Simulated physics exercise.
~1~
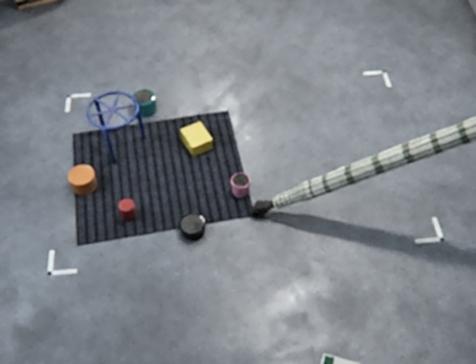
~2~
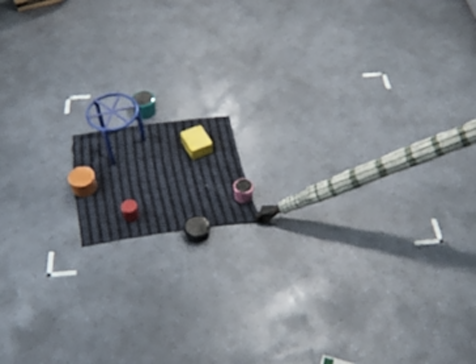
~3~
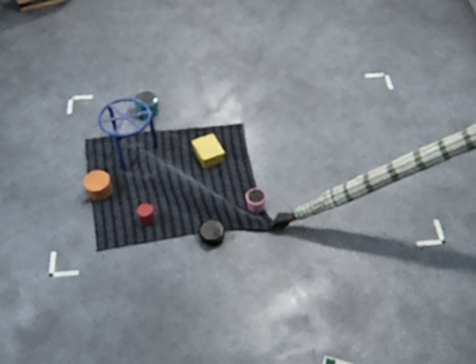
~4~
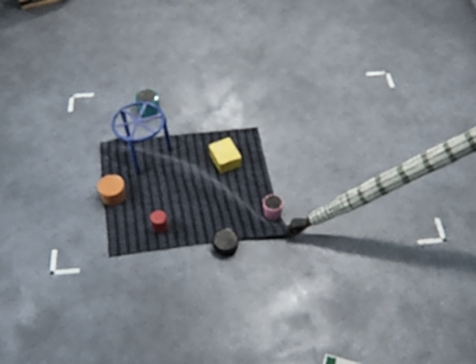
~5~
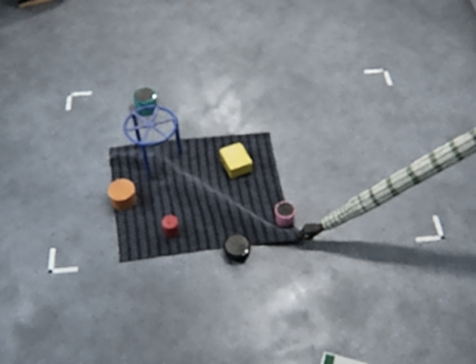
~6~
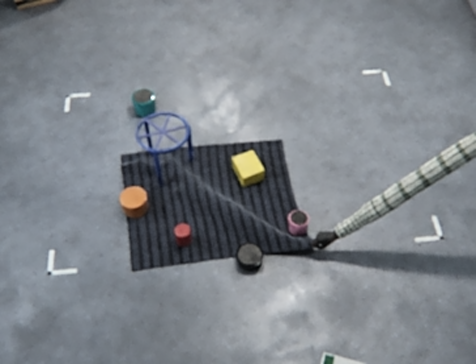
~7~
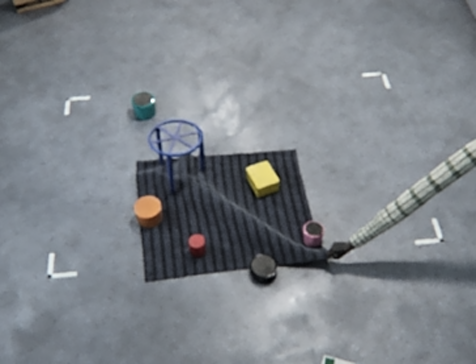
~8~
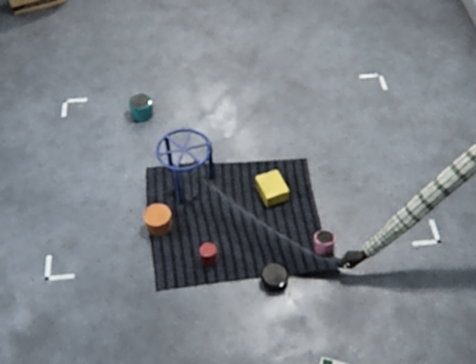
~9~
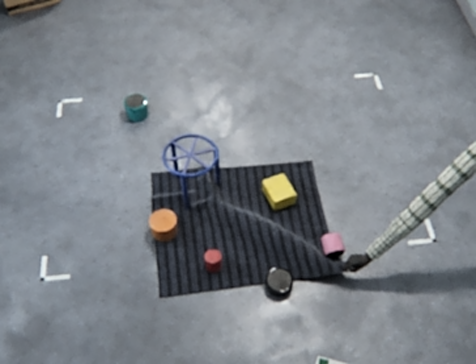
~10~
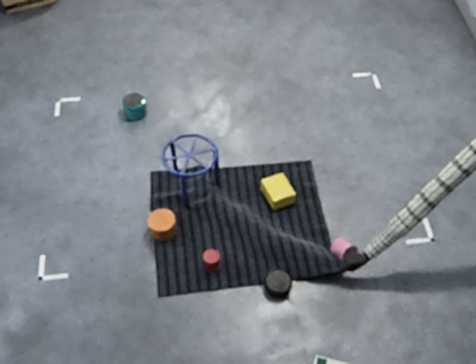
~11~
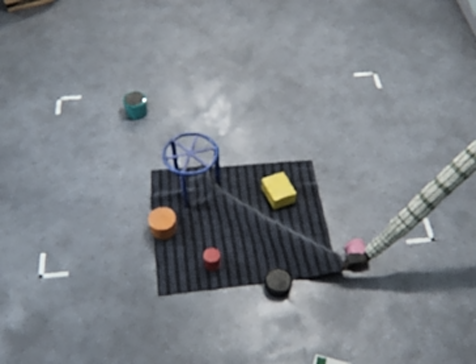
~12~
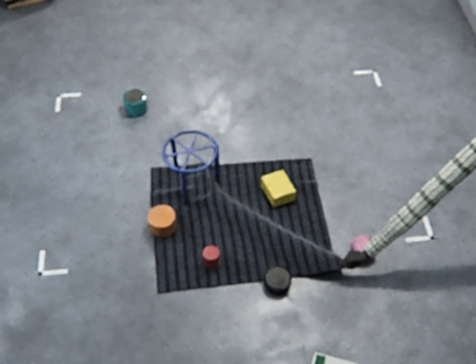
A dark striped rug lies on a grey hallway floor, seen from above between white tape corners, with a long pale jointed arm reaching in from the right to its lower right corner. On it sit a yellow crate, an orange bin, a small red tub, a pink pot and a blue stool, with a black pot at the bottom edge and a teal pot just beyond the top. The rug slides steadily right and downward, carrying its load, while the teal pot stays behind. Near the corner, the pink pot tips over. The rug then stops, and the pink pot shifts farther right, ending beside the arm's dark tip.
